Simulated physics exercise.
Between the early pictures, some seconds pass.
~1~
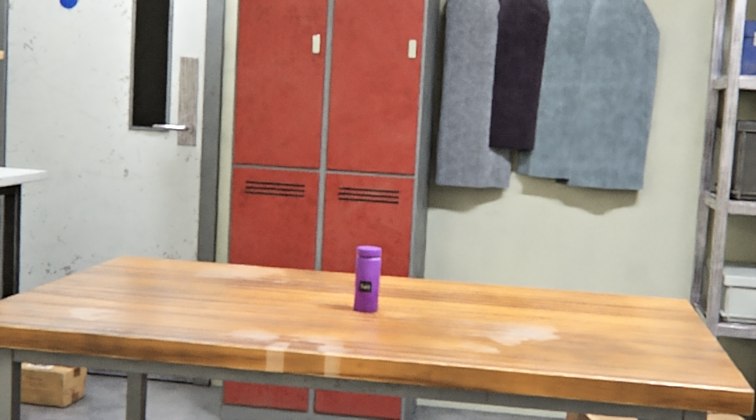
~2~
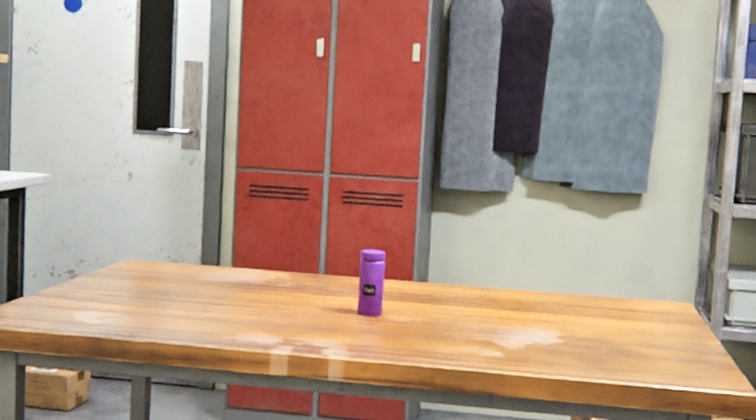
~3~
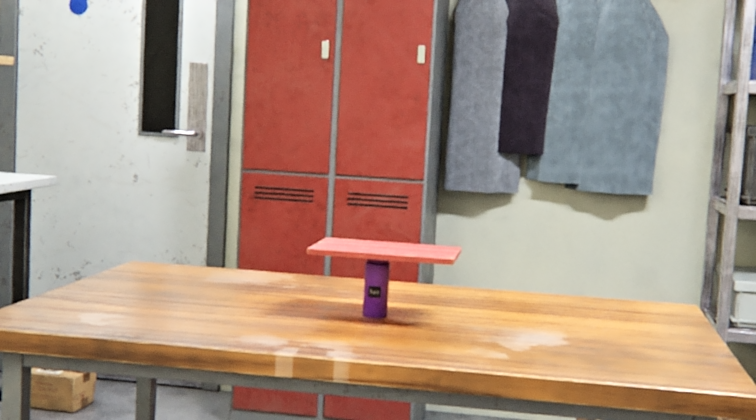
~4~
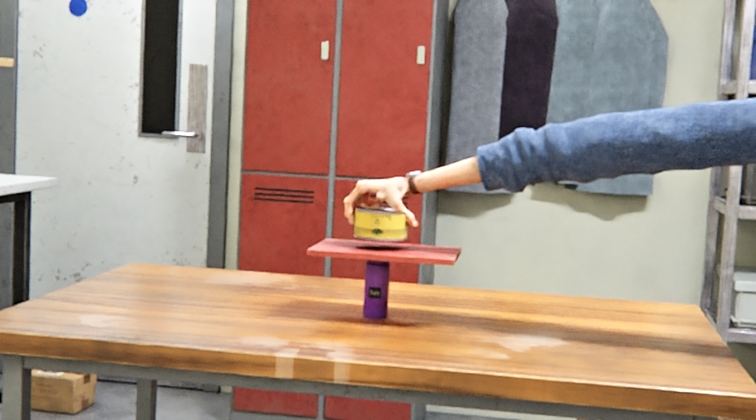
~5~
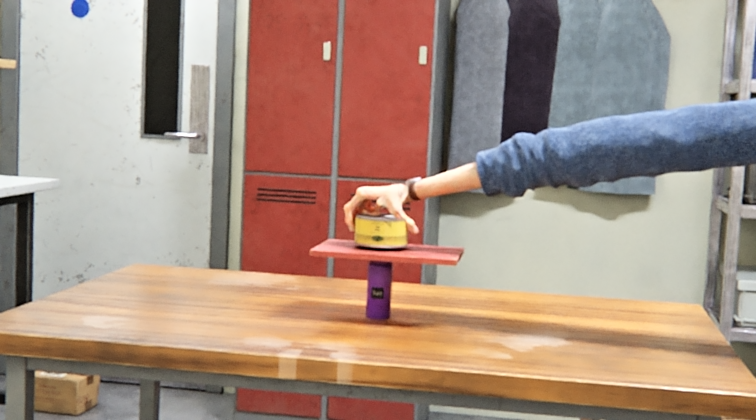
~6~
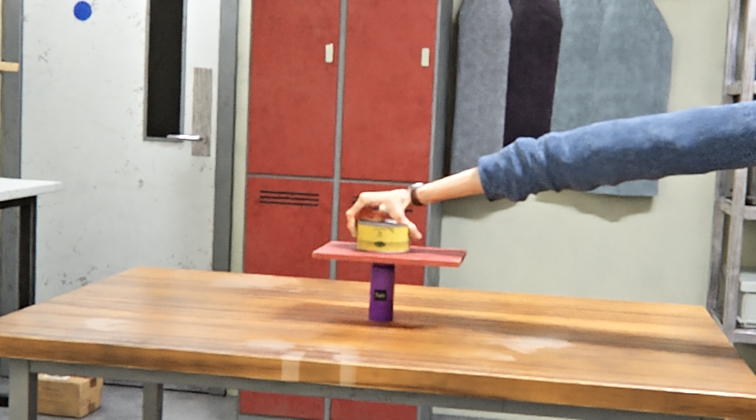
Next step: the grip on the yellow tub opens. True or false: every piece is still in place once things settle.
True.
Then, 0.50 s on from there, no change.
Then, 1.30 s on from there, yellow tub resting near (384, 236).
In the end, all 3 unmoved. At the end, from the last picture's camera, yellow tub near (384, 236). The stack stays up.
